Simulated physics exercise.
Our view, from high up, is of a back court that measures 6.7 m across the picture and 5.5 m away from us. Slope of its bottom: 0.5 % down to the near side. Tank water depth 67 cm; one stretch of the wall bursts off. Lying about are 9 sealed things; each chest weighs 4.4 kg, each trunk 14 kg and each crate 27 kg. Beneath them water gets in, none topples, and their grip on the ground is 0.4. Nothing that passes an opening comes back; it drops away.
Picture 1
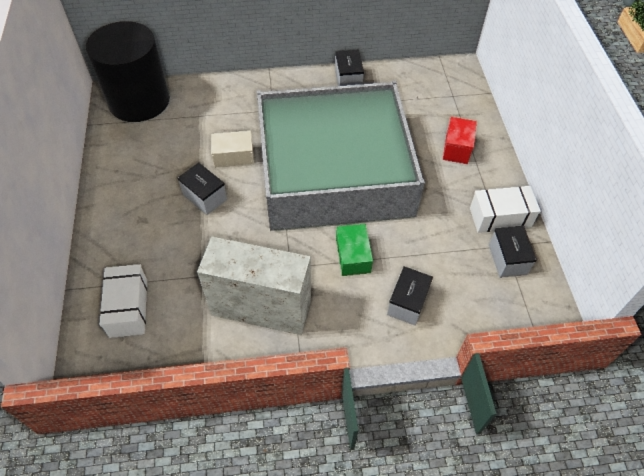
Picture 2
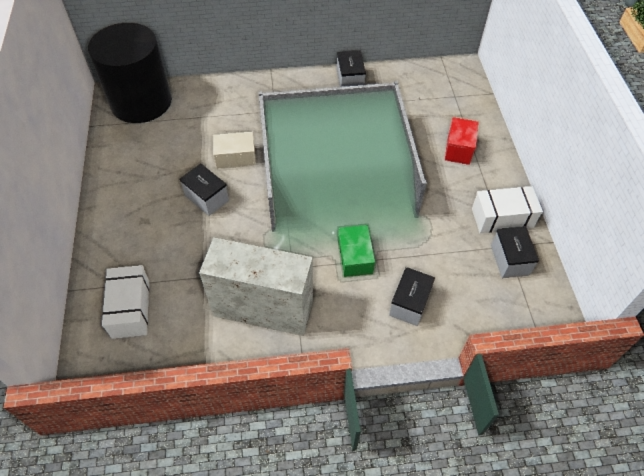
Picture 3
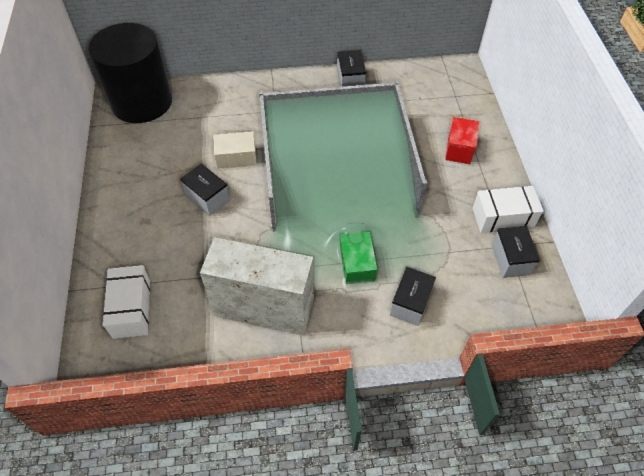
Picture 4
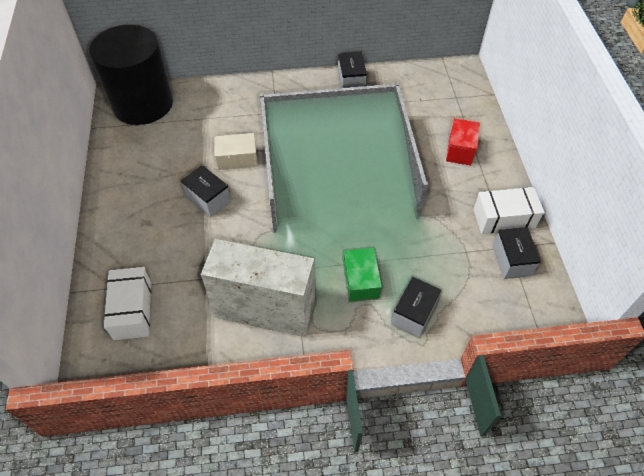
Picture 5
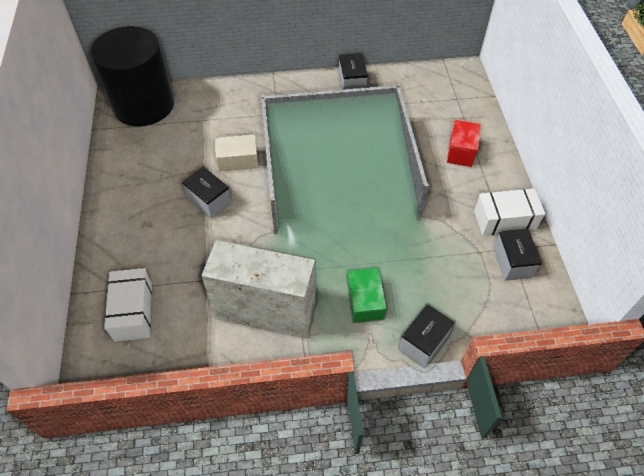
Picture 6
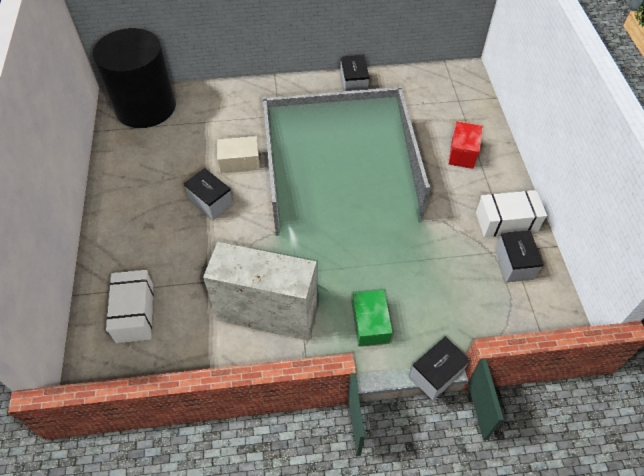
A paved back court with a brick front wall and an open gate is seen from high above, the view almost still. A stone-rimmed tank of green water stands in the middle, a black cylinder back left, a red chest right, a green crate in front, and pale and dark boxes around. The tank's front wall gives way, water spreads forward, and the green crate, then a dark-topped box, slide toward the gate.
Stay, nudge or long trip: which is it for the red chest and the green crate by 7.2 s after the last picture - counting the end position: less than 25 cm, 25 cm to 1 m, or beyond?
One by one: The red chest ends up far from its start; the green crate ends up far from its start.
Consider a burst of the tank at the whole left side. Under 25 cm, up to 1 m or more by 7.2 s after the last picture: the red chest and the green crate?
Under that change the red chest would drift slightly and the green crate would sit tight.
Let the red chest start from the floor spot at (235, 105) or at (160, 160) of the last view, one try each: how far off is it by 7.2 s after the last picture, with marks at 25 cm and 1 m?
Well, the first time it drifts a modest way, and the second time it covers a big distance.
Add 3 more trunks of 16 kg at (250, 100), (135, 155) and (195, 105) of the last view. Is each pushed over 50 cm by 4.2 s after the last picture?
Going through them in the order asked, they come out shy of the mark, shy of the mark and shy of the mark.
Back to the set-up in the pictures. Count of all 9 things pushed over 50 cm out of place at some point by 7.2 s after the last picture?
That comes to 8.
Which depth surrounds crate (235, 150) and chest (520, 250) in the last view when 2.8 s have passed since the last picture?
Some 2 cm at the first, some 3 cm at the second.
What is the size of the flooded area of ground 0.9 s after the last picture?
I'd put it close to 15 m2.
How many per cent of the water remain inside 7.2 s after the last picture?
54 %.
Then, 0.9 s after the last picture the red chest is near (468, 136), 0.0 m from its start, aground; the green crate has gone out; 2 of 9 are out; 0 afloat.
Then, 2.8 s after the last picture the red chest is near (456, 128), 0.2 m from its start, aground; the green crate has gone out; 2 of 9 are out; 2 afloat.
Then, 4.8 s after the last picture the red chest is near (400, 77), 1.6 m from its start, aground; the green crate has gone out; 2 of 9 are out; 3 afloat.
Then, 7.2 s after the last picture the red chest is near (316, 77), 2.6 m from its start, afloat; the green crate has gone out; 2 of 9 are out; 5 afloat.
